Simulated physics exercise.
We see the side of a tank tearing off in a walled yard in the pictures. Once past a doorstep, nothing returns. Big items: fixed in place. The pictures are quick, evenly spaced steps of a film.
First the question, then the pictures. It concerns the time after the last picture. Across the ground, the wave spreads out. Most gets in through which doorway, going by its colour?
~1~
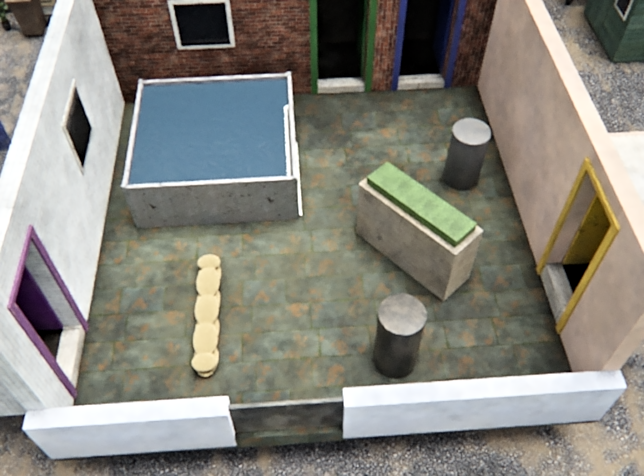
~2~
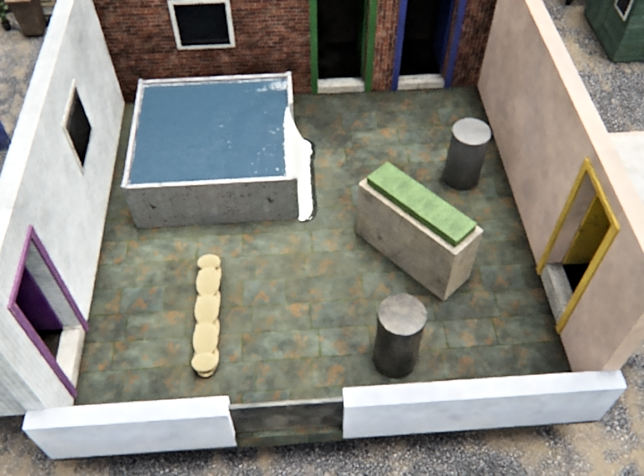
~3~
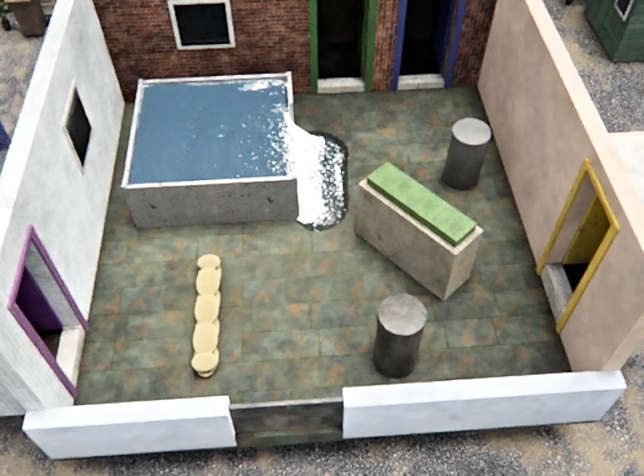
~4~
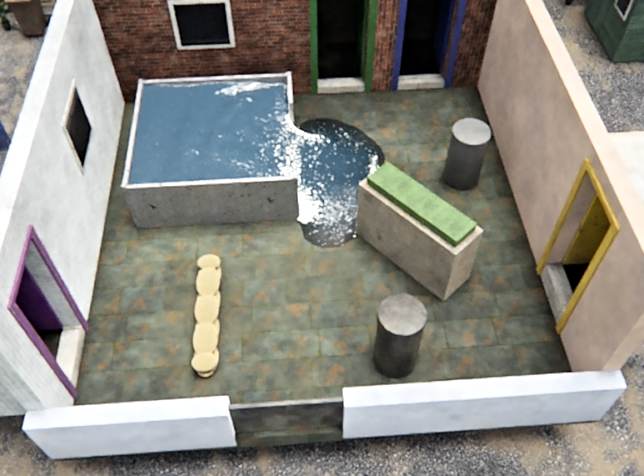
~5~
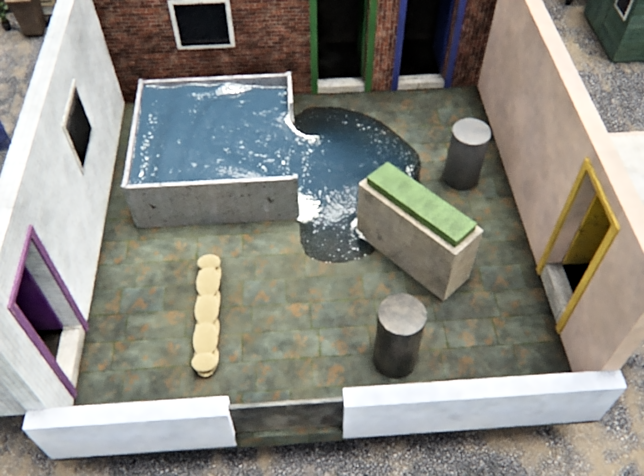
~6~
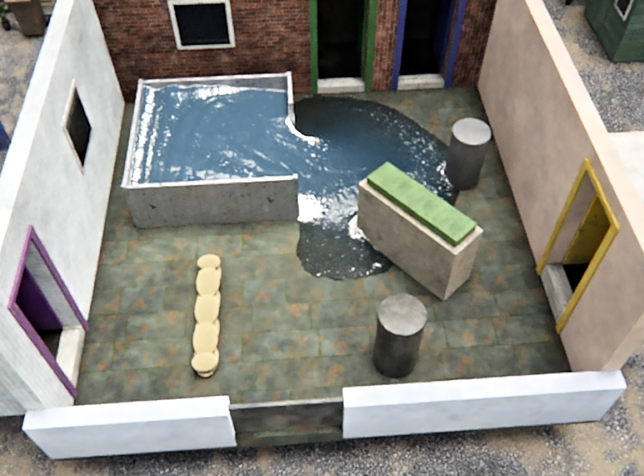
Through the blue door.
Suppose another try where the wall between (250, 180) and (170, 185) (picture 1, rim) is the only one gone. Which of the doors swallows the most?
That would be the one in purple, I think.
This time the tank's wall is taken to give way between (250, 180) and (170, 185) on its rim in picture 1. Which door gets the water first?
My pick is the purple-painted one.
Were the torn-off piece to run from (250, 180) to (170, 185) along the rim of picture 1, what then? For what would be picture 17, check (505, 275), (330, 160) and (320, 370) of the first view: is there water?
Listed as asked, the three spots end up still bare, still bare and wetted.
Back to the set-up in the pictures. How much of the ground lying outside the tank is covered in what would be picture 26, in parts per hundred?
65 %, roughly.
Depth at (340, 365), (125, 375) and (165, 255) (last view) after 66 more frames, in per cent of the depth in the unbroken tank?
Going in order, that's 12, 10 and 16 %.
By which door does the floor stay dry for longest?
I'd name the purple one.
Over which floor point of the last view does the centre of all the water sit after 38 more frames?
Around pixel (342, 220) of the last picture.
A moment on, water covers 35 % of the floor; yellow door not reached, purple door not reached, green door wet at the sill, nothing in, blue door wet at the sill, nothing in.
Next, water covers 55 % of the floor; yellow door wet at the sill, nothing in, purple door not reached, green door wet at the sill, nothing in, blue door a trickle in.
Then, water covers 65 % of the floor; yellow door wet at the sill, nothing in, purple door not reached, green door wet at the sill, nothing in, blue door some in.
Later, water covers 90 % of the floor; yellow door wet at the sill, nothing in, purple door wet at the sill, nothing in, green door wet at the sill, nothing in, blue door a lot in.
In the end, water covers 95 % of the floor; yellow door wet at the sill, nothing in, purple door wet at the sill, nothing in, green door wet at the sill, nothing in, blue door a lot in; the blue door has let in the most.
